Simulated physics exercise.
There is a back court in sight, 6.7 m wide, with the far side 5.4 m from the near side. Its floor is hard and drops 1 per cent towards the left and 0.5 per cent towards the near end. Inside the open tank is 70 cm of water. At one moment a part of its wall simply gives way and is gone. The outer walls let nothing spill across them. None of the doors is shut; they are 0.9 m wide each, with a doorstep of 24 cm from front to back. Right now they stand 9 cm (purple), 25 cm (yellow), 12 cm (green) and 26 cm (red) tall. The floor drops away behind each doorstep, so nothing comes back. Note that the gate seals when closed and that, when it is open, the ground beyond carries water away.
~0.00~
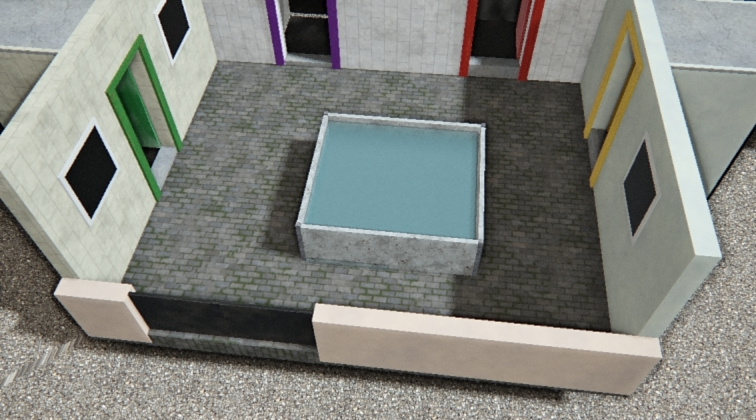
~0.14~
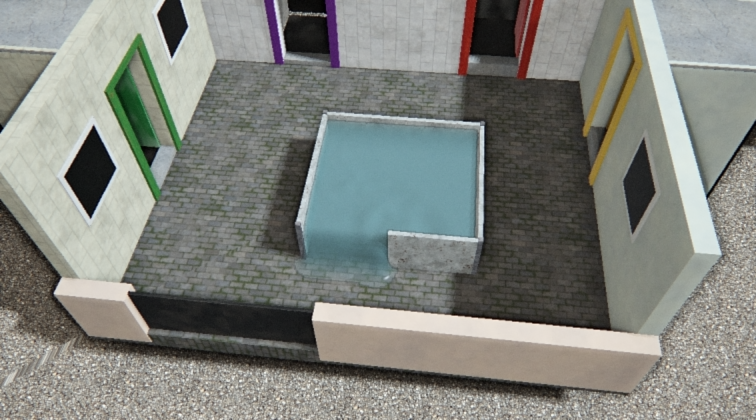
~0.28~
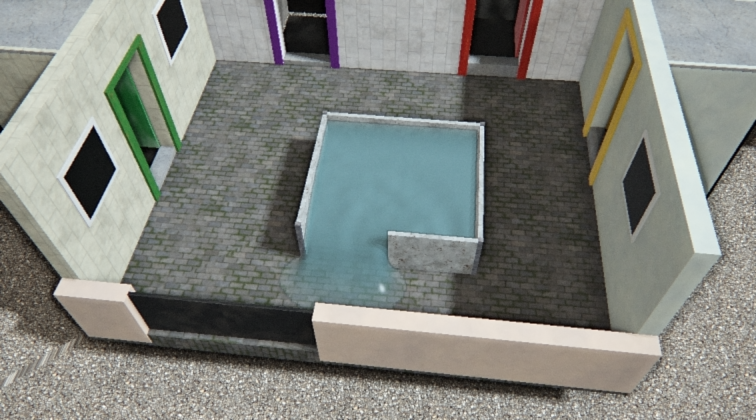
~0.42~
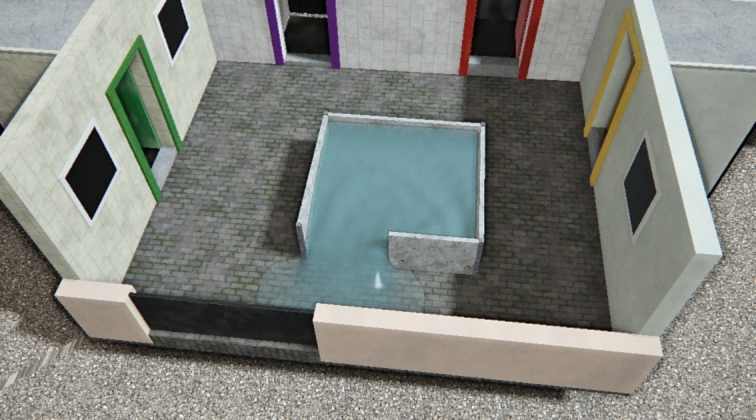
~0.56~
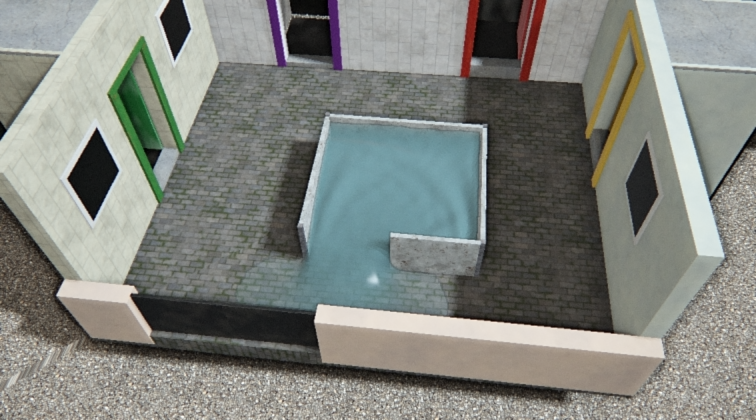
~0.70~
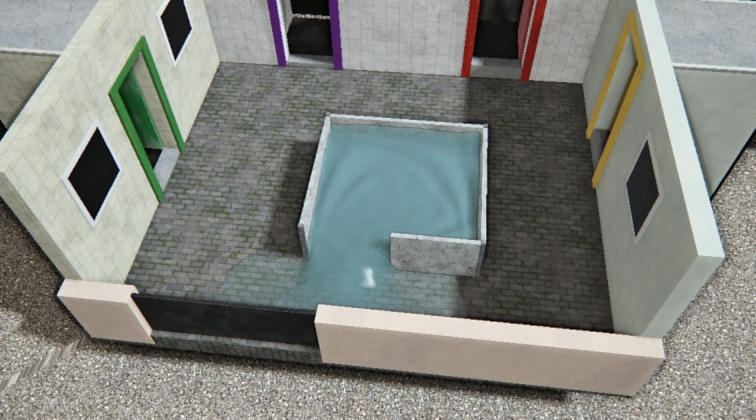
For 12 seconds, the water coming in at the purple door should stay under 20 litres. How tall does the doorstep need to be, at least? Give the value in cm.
Close to 11.5 cm is just enough.
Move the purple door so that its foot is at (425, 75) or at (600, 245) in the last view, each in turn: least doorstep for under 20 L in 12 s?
In turn: Roughly 13.0 cm, roughly 11.0 cm.
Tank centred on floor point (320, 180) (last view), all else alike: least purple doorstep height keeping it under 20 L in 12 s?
At least roughly 12.0 cm high.
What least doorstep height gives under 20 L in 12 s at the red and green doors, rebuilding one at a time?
About 10.0 cm at red and about 9.5 cm at green.
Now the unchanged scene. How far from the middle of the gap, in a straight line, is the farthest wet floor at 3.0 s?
The front sits around 5.0 m out.
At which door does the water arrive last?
Final door: Red.
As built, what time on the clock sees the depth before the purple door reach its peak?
It peaks at about 4.5 s.
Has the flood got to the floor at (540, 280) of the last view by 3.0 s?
At that moment it's submerged.
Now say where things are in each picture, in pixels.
In the first frame, the open tank at (397, 176) is whole and still, 70 cm deep; the purple door at (303, 20) is dry.
In the second frame, the gap is at (346, 248), the front 0.3 m out at (375, 283); the back of the open tank holds 70 cm.
In the third frame, water pours out at (346, 251) and has run 0.8 m, to a hidden place; about 12 cm deep outside, 70 cm at the back.
In the fourth frame, the front is at a hidden place, 1.2 m from the gap at (347, 252); 2.1 m2 of floor is wet, 70 cm left at the back.
In the fifth frame, water pours out at (349, 253) and has run 1.3 m, to a hidden place; about 10 cm deep outside, 69 cm at the back.
In the sixth frame, water pours out at (349, 253) and has run 1.6 m, to a hidden place; about 11 cm deep outside, 62 cm at the back; 4.3 m in a straight line remain to the purple door at (305, 21).
After 1.4 s water covers 20 % of the floor, deepest (56 cm) near (320, 336); it has not reached the purple door.
After 3.0 s water covers 50 % of the floor, deepest (39 cm) near (111, 315); it has not reached the purple door.
After 12.0 s water covers 100 % of the floor, deepest (15 cm) near (389, 150); 12 cm at the purple door, 62 litres in over its 9 cm doorstep.
At the purple door as built, the water arrived by 3.7 s and peaked near 15 cm at 4.4 s.
With a doorstep of 10 cm, 41 litres would have come in within the 12 s; with 13.5 cm, 5 litres. So under 20 litres takes about 11.5 cm.
